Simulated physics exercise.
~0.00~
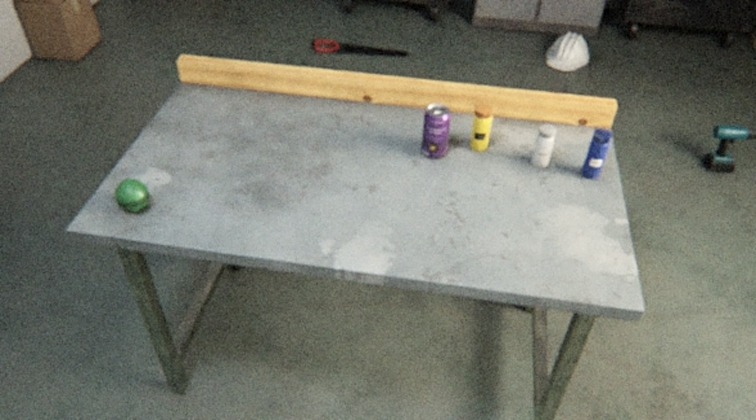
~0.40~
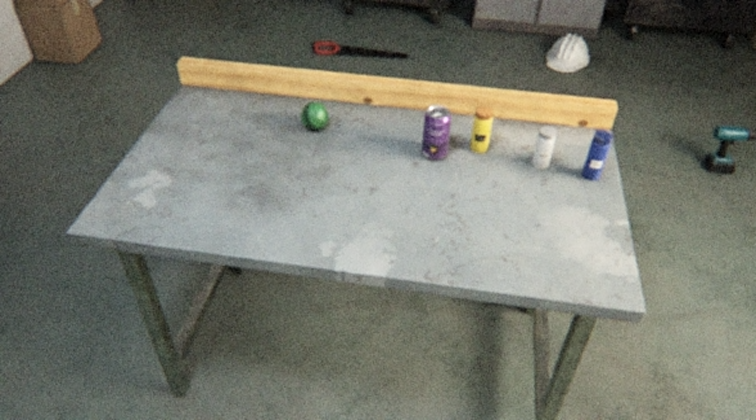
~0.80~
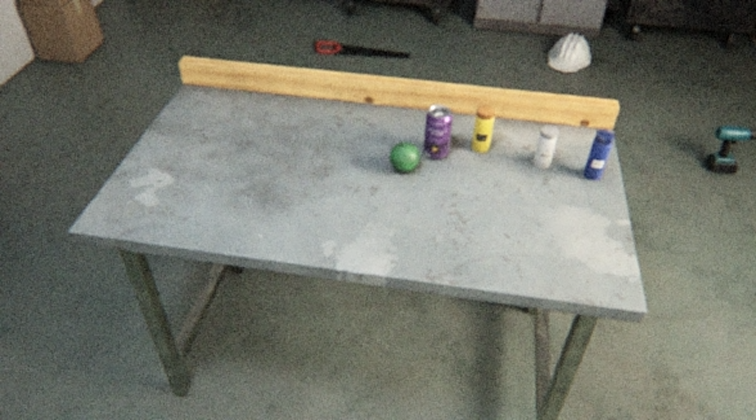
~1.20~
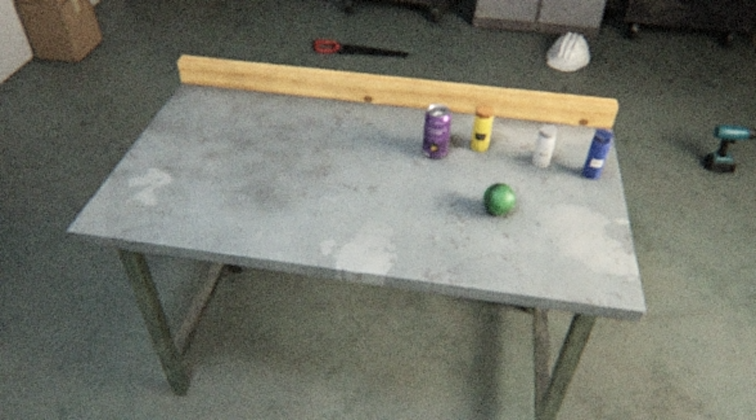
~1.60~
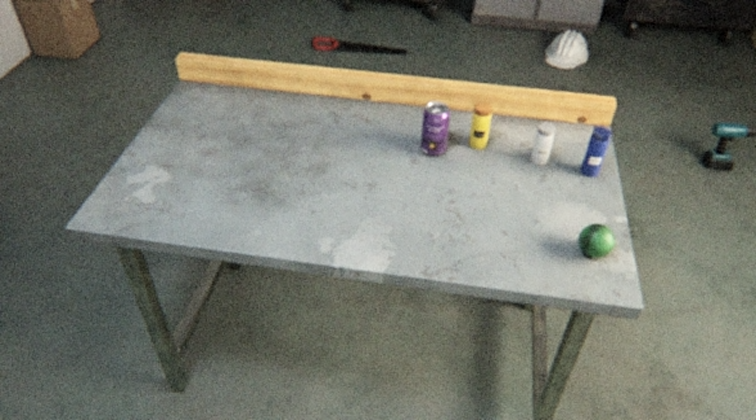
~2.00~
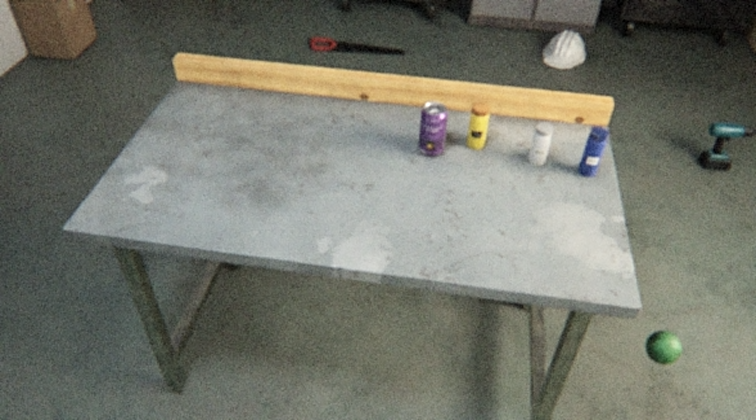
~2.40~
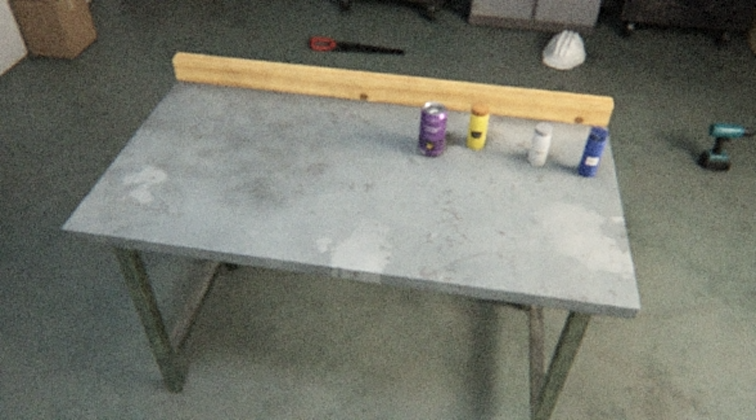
Green ball rolling across a grey workbench, rebounding off the wooden rail and dropping off the near right corner, four containers left standing.
